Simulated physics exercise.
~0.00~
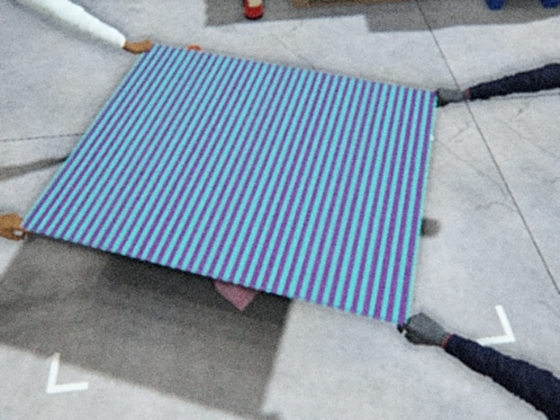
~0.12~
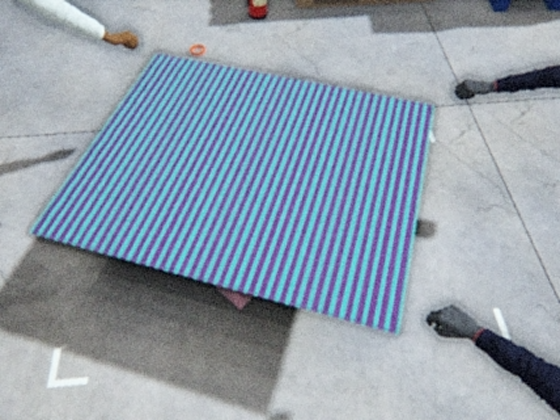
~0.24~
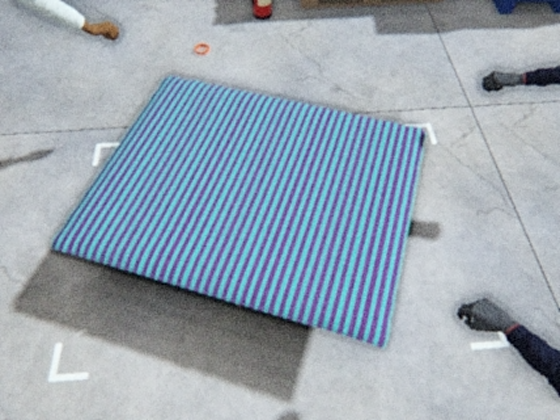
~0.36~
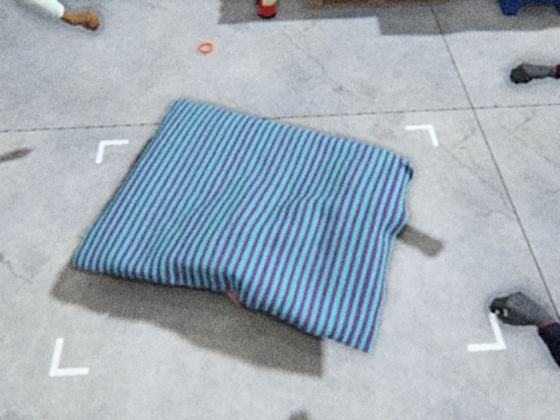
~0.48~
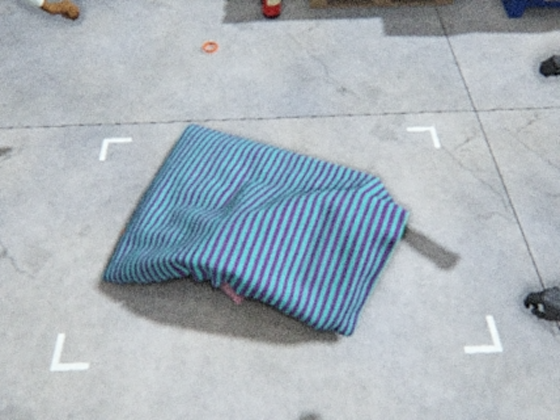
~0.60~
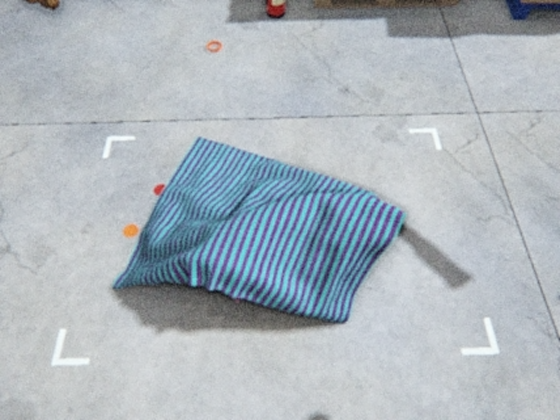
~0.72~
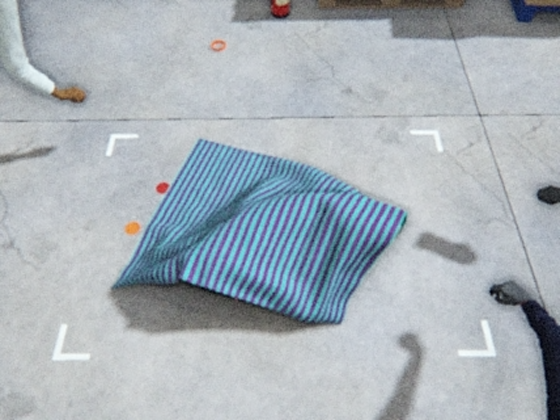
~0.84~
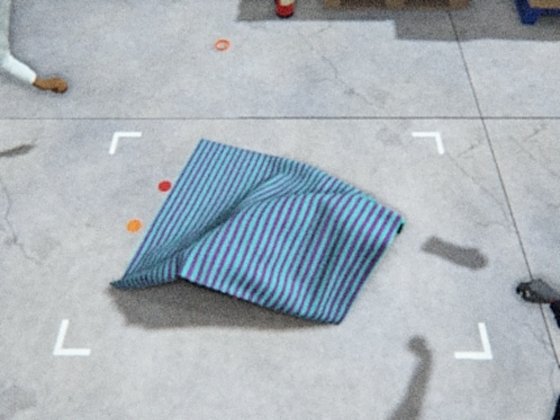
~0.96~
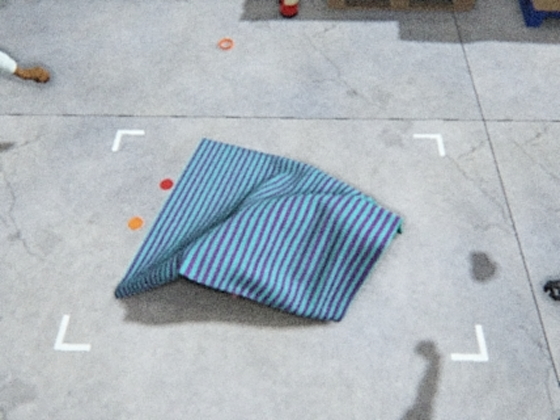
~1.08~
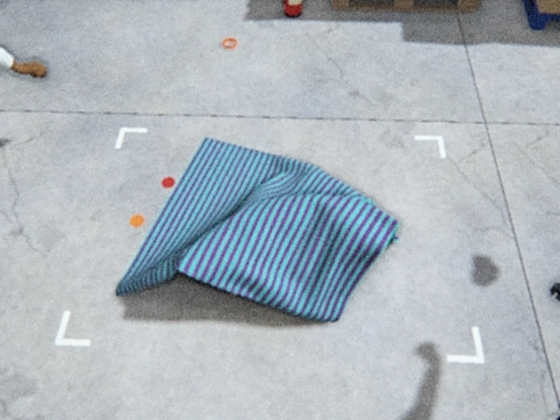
Hands release a striped blanket that drops and crumples, leaving red and orange discs uncovered beside it.
